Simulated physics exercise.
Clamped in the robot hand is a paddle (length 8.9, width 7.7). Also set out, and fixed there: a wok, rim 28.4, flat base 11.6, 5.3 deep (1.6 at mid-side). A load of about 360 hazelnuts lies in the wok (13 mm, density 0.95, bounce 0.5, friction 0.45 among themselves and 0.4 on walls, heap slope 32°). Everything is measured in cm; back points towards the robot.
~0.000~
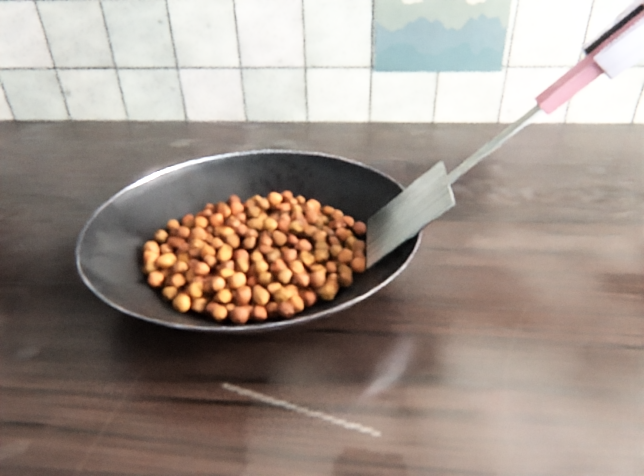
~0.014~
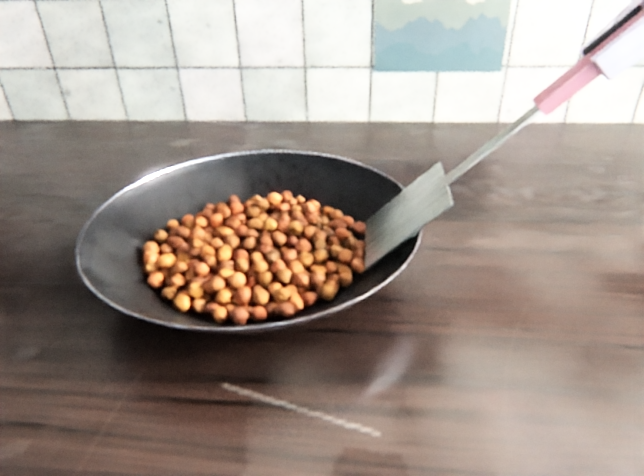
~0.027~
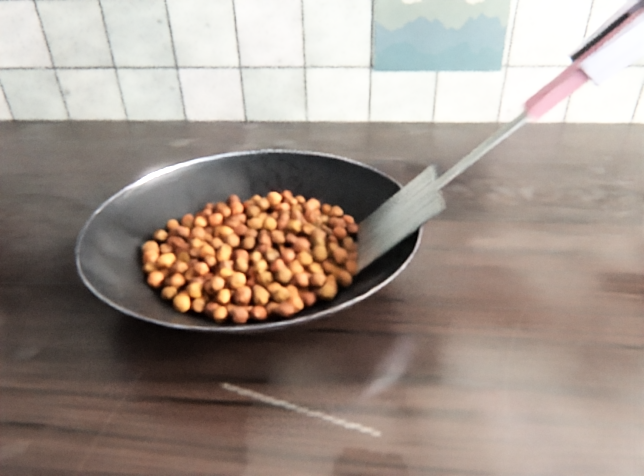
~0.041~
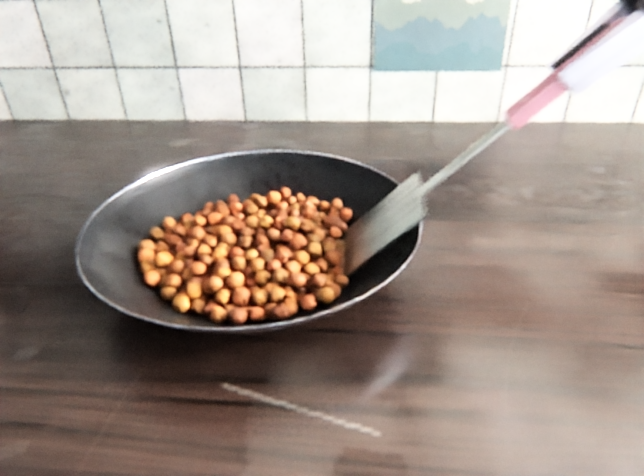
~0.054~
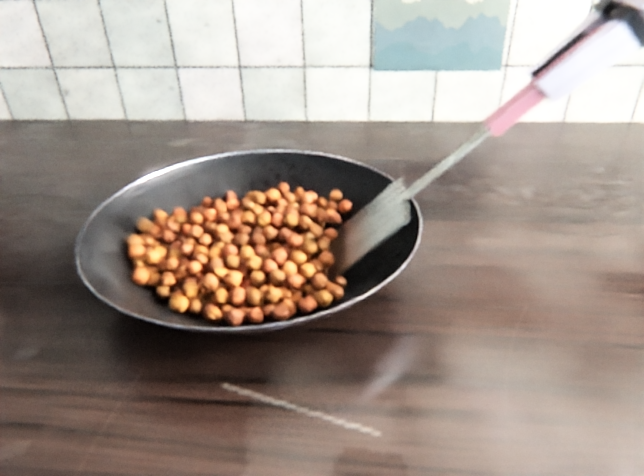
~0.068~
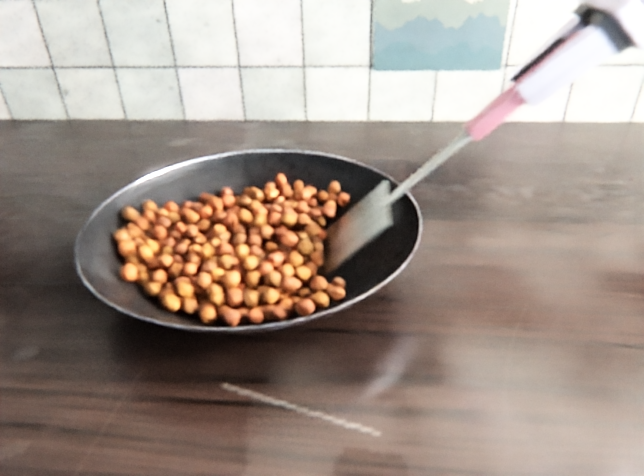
A robot hand moves a paddle leftward through a dark wok, pushing the hazelnuts left.
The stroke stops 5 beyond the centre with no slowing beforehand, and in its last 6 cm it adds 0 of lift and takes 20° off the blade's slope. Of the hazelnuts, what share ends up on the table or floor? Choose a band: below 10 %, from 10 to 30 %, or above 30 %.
Below 10 %.
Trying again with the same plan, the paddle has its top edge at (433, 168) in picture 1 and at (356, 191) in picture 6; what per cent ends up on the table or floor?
Close to 10 in a hundred.
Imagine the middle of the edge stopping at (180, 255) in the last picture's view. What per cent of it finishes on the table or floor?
I'd estimate about 10 per cent.
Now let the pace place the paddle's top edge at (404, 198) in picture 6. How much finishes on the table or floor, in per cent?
0 %.
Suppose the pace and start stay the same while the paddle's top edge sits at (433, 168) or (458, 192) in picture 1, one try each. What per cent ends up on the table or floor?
Some 5 per cent, then some 0 per cent.
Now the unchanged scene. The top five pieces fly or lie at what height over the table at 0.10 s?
Roughly 6 cm.
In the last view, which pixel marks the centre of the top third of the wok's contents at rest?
The middle lies somewhere around (157, 224).
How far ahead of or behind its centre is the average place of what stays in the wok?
It sits near 4.5 centimetres ahead of centre.
After 0.10 s, sloping 45°, highest piece 7 above the table; 360 in the wok.
After 0.14 s, sloping 37°, highest piece 8 above the table; 357 in the wok, 3 on the blade or in flight.
After 0.35 s, sloping 25°, highest piece 6 above the table; 349 in the wok, 11 on the table or floor.
After 1.40 s, sloping 25°, highest piece 6 above the table; 349 in the wok, 11 on the table or floor.
In the end, 349 in the wok, 11 on the table or floor. That is 3 % on the table or floor.
